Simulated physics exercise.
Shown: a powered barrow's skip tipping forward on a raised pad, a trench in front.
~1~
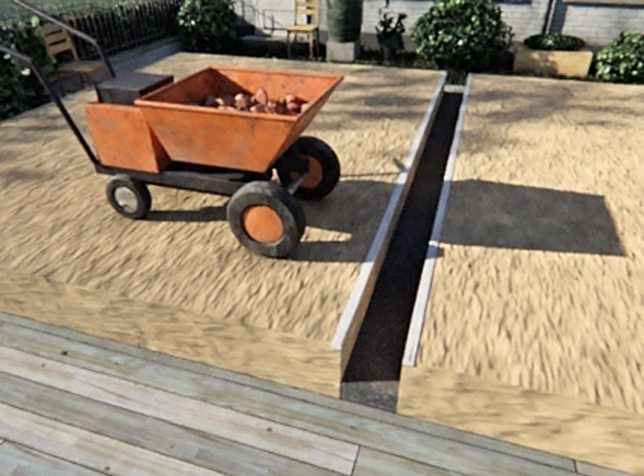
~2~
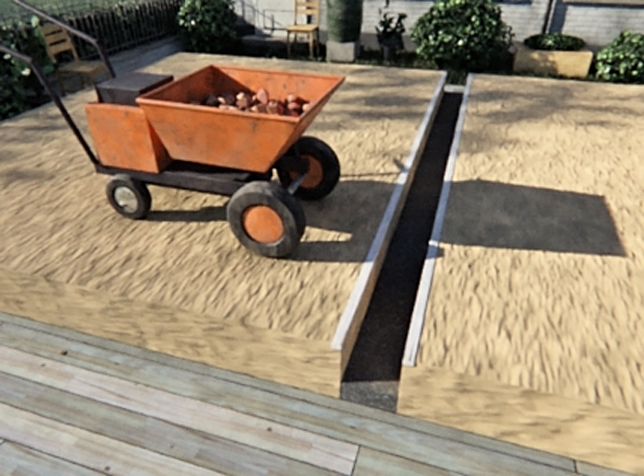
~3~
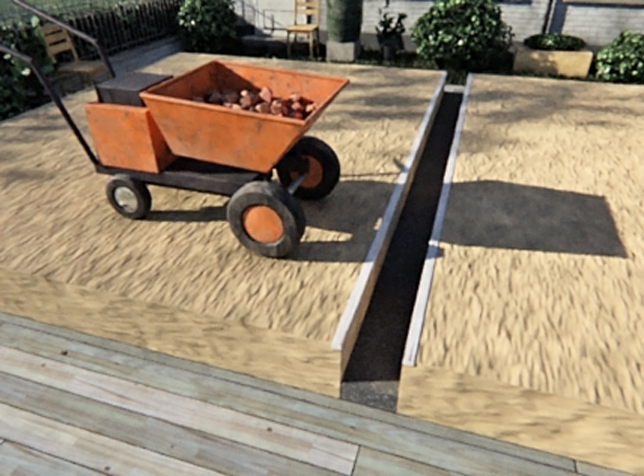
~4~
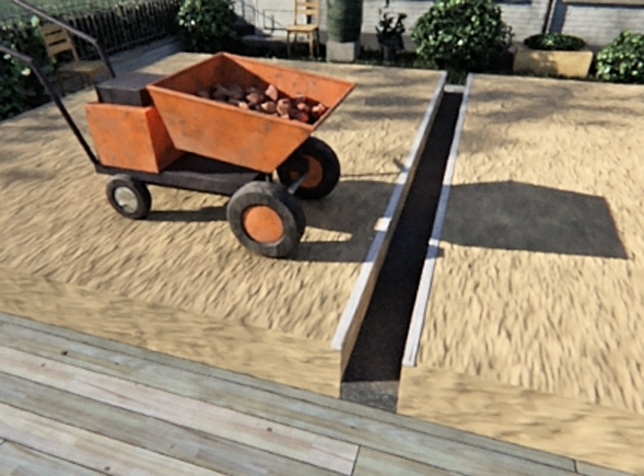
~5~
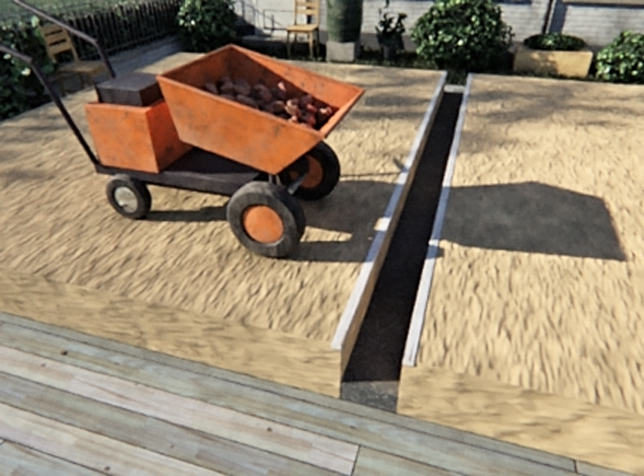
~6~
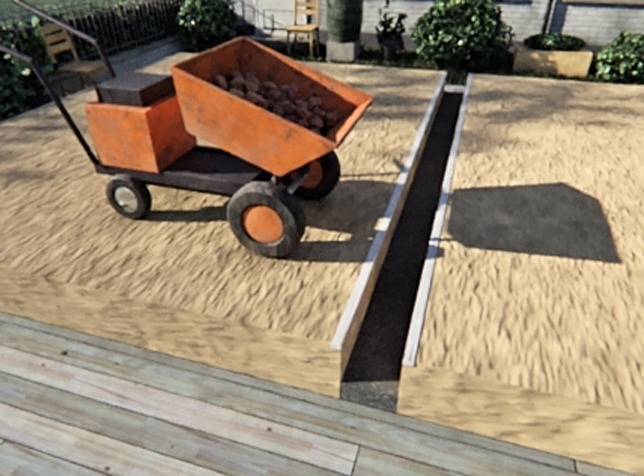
The clip opens on an orange wheeled barrow with a level skip of reddish rubble, standing on a raised, sandy-coloured pad left of a narrow trench. The skip starts to tilt forward to the right, slightly at first, then clearly, its rear rising while the wheels stay still and the rubble remains inside.
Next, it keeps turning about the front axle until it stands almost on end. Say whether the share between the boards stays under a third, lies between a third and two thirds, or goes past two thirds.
Above the two-thirds line.
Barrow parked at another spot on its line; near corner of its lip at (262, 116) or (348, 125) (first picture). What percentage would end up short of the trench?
Roughly 20 and 0 percent respectively.
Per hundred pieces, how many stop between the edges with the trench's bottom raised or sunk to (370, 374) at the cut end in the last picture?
I'd guess close to 70 percent.
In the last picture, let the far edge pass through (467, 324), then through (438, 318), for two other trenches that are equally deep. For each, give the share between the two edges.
Around 100 percent first, around 100 percent second.
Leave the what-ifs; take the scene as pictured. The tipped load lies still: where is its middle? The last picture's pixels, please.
About (409, 260).
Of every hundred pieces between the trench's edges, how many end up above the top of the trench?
My guess is some 5 per cent.
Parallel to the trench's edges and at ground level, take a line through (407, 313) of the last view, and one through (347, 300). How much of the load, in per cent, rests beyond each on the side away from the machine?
Result, first then second: 20 %, 100 %.
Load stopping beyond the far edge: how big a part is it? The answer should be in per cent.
That share comes out near 15 in a hundred.
Just after the last frame, skip tipped steeply; every one in the skip.
A moment on, skip tipped steeply; almost all in the skip; about a tenth in or heaped over the trench.
Further on, skip tipped right over; roughly a quarter in the skip; roughly two thirds in or heaped over the trench; about a tenth beyond it.
When it is over, skip tipped right over; the larger part in or heaped over the trench; about a tenth beyond it.
